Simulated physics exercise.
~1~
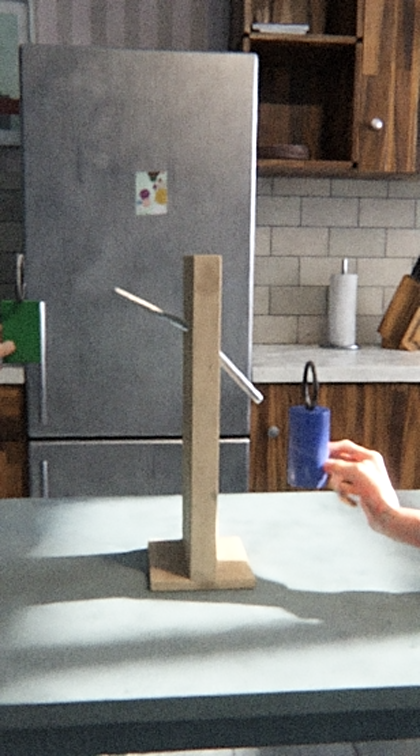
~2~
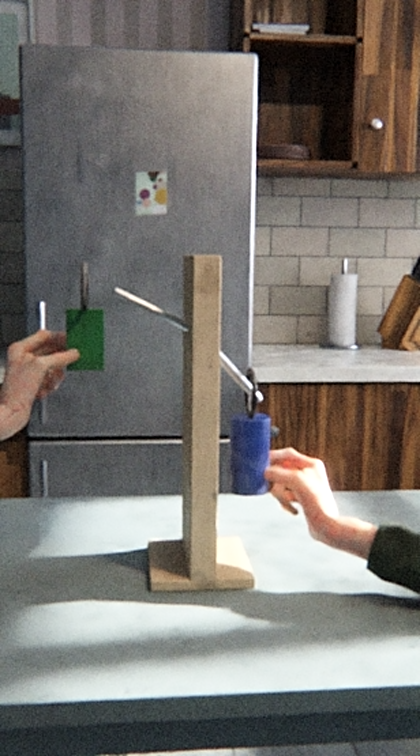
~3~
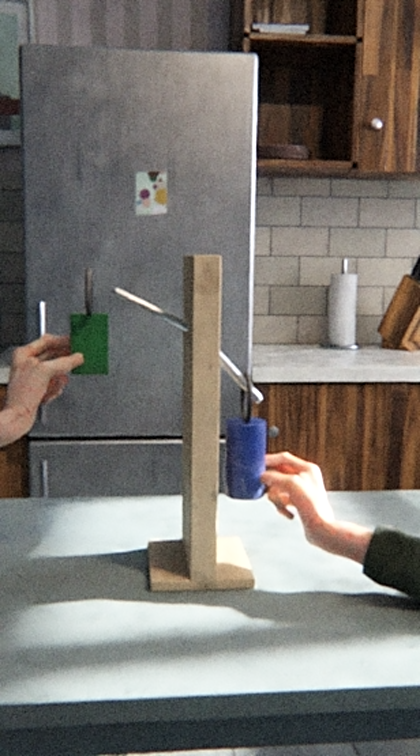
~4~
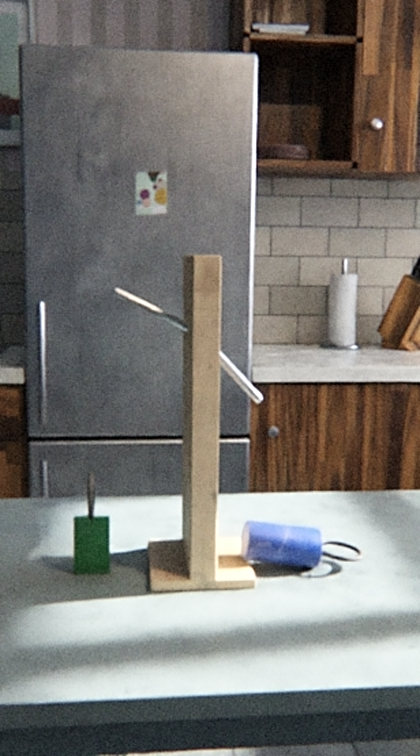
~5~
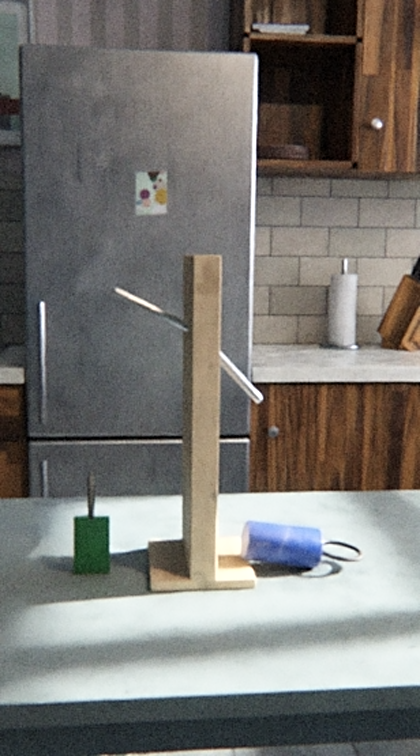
In a kitchen, two hands bringing a green tag and a blue cylinder to a slanted peg stand, both ending on the table.
